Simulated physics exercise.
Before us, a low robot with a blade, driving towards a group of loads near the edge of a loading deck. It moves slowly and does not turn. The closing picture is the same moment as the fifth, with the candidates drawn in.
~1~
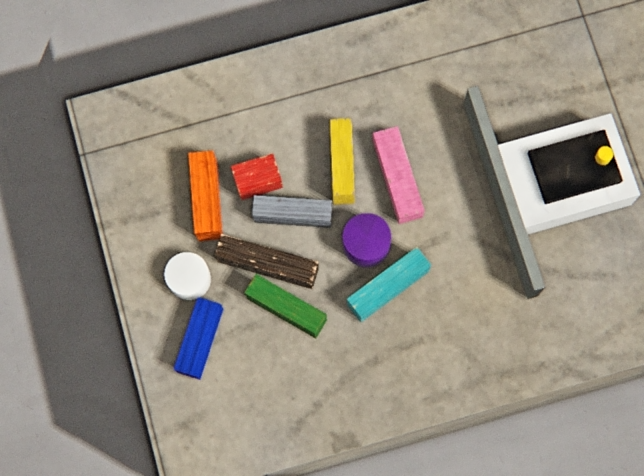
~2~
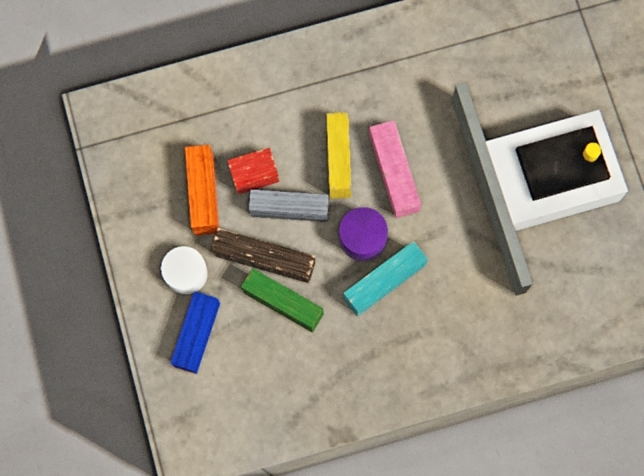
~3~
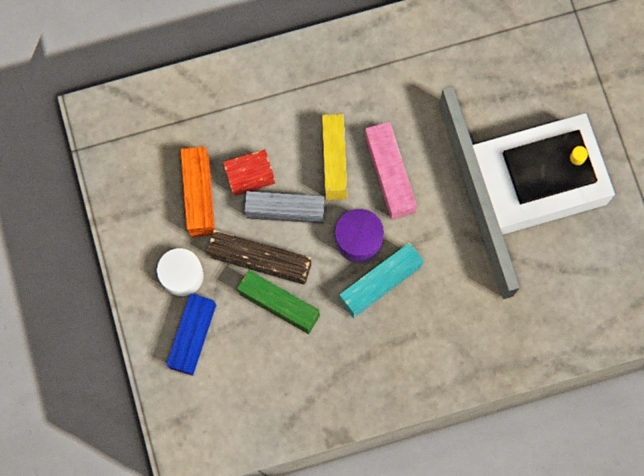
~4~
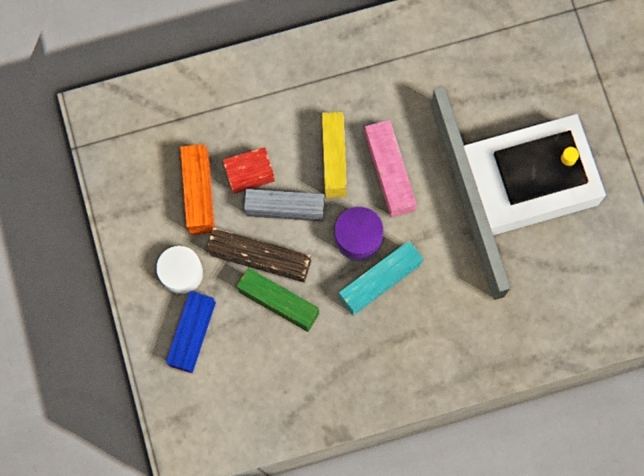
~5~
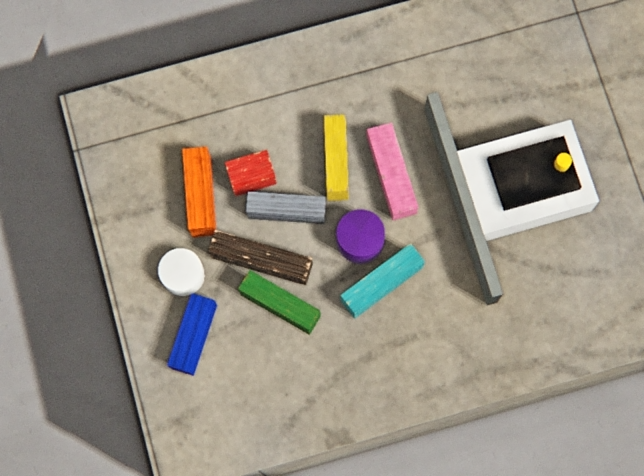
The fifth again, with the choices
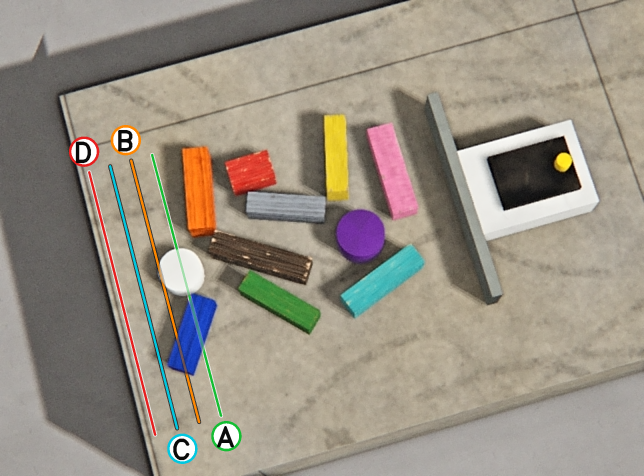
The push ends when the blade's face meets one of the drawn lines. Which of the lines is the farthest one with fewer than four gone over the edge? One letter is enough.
Stop at A.
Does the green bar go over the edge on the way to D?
Yes.
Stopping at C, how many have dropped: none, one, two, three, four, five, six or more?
In all, six or more.
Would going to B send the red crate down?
By then, yes.
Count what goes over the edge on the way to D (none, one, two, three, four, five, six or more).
Six or more.
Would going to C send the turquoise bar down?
No.
On the copy, A at (186, 282); B at (164, 288); C at (143, 294); D at (121, 300).
On A. First, robot (429, 202); turquoise bar (336, 304); yellow bar (301, 161).
Then, robot (328, 231); orange stick (135, 200); white canister (160, 282).
Finally, robot (250, 253); orange stick over the edge; blue stick over the edge; three fallen.
By contrast, B drops six; C drops eight; D drops eleven.
